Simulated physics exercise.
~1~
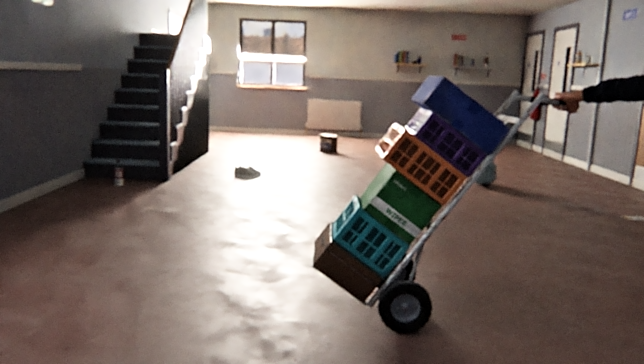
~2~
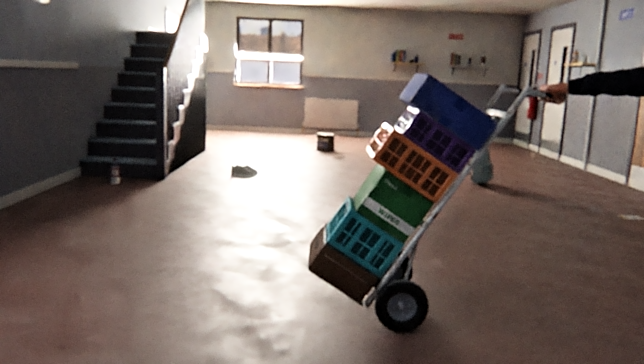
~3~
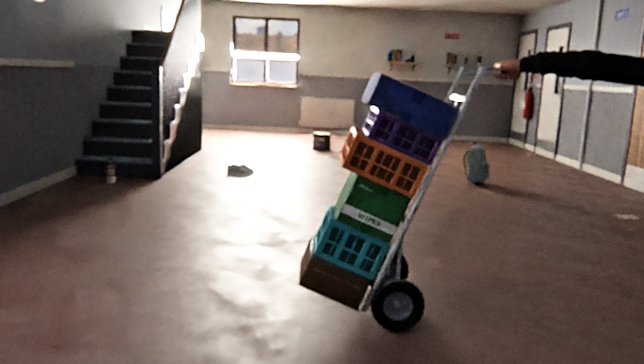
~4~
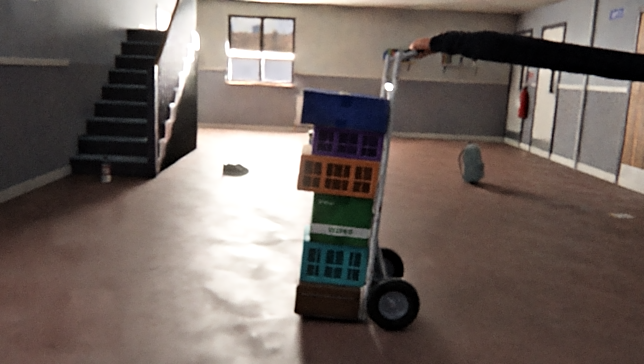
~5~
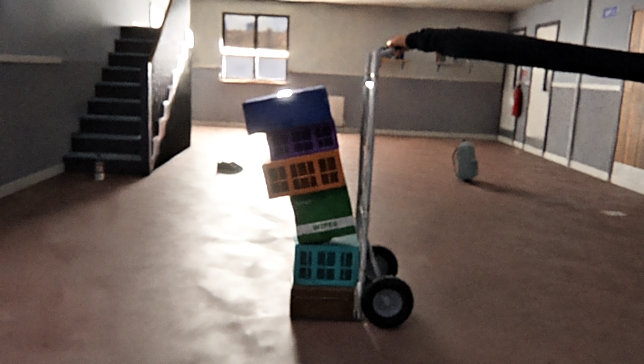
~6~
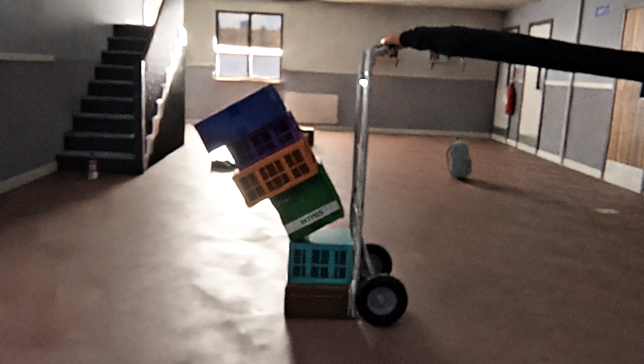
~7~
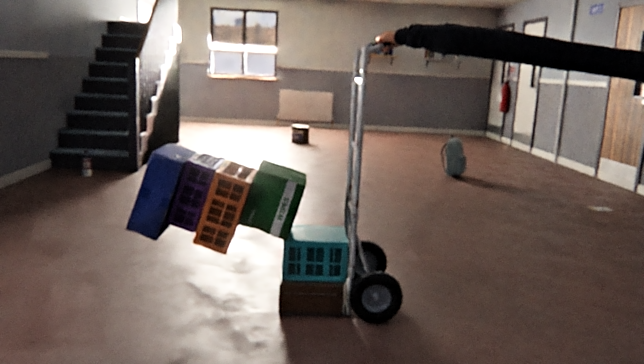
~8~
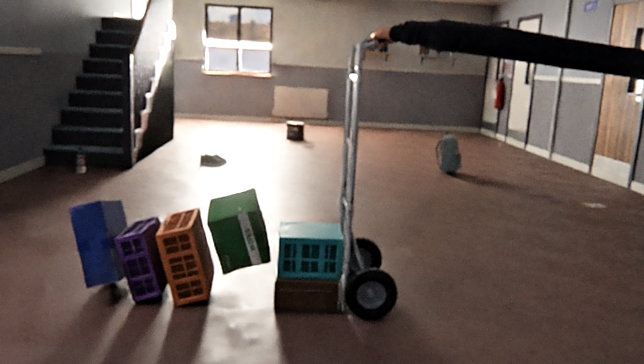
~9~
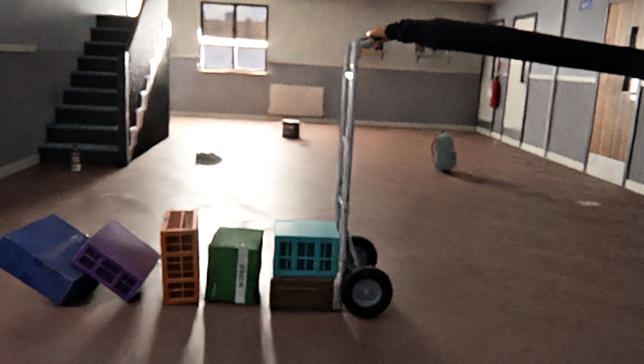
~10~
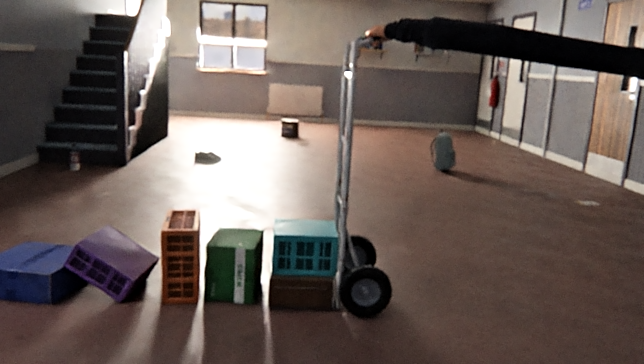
The footage shows a hand swinging a tilted hand truck upright, its stack of colourful crates and boxes leaning left as the plate meets the floor. The blue, purple, orange and green ones topple off to the left and settle in a row, while the turquoise crate stays on the brown toolbox.
